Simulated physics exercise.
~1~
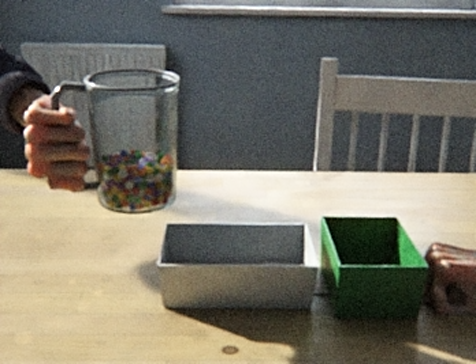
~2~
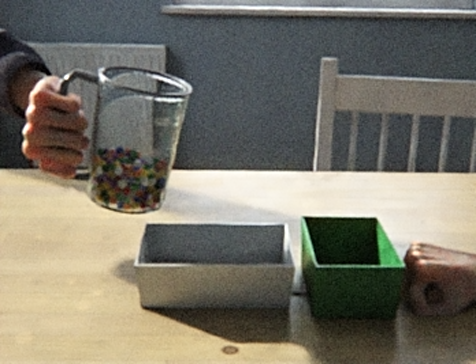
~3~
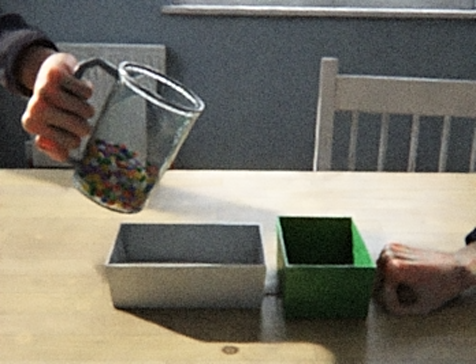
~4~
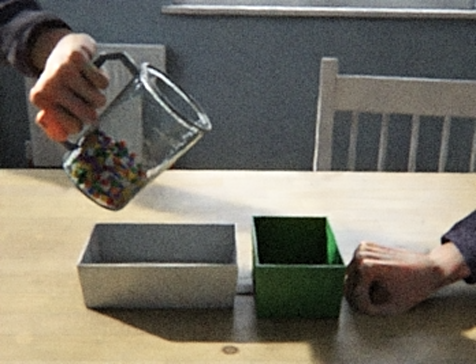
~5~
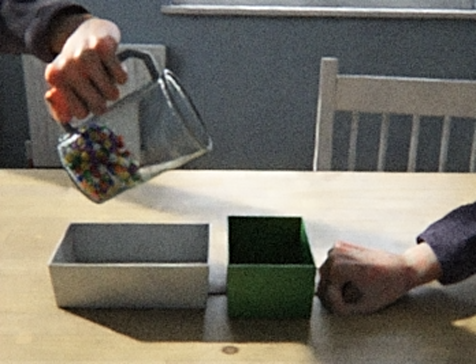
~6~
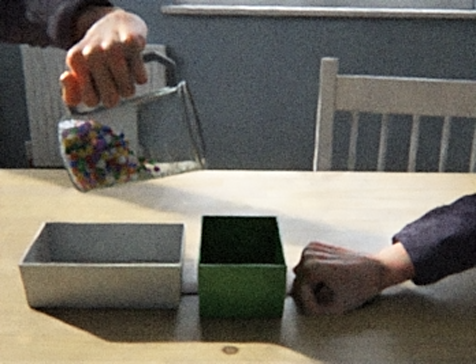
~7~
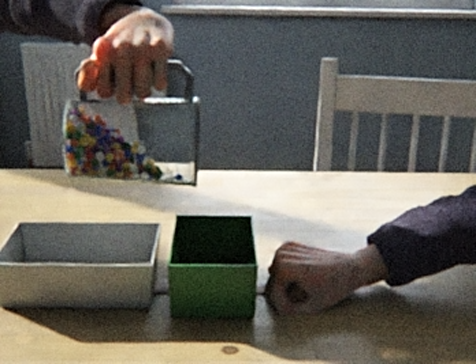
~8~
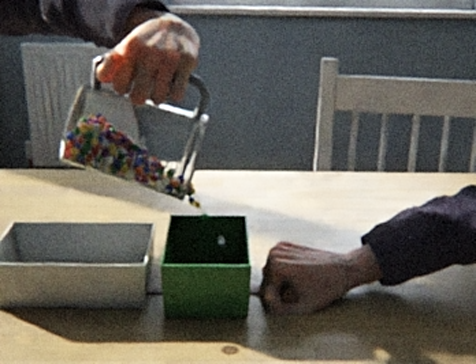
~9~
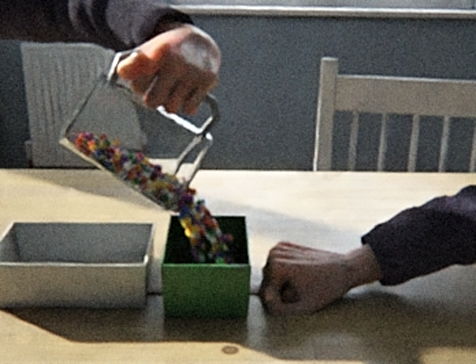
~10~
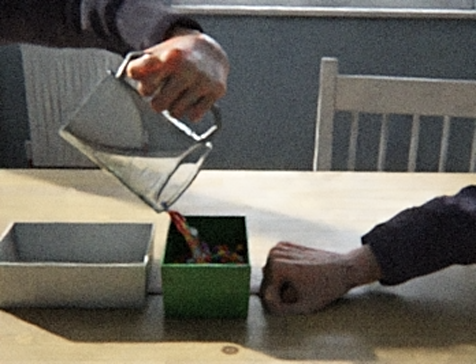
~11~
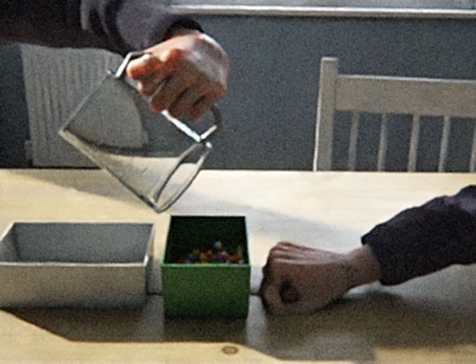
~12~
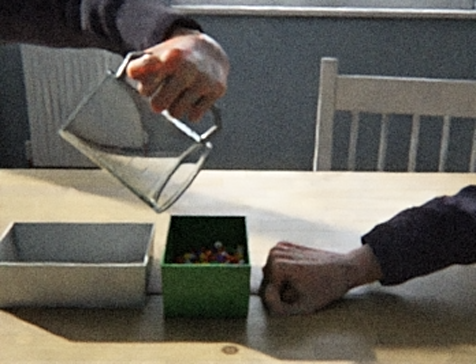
In this clip, one hand tilts a glass jug of colourful beads while another hand slides a white tin and a green tin leftward across a wooden table. The tins stop, and the beads pour into the green tin, leaving the jug and white tin empty.
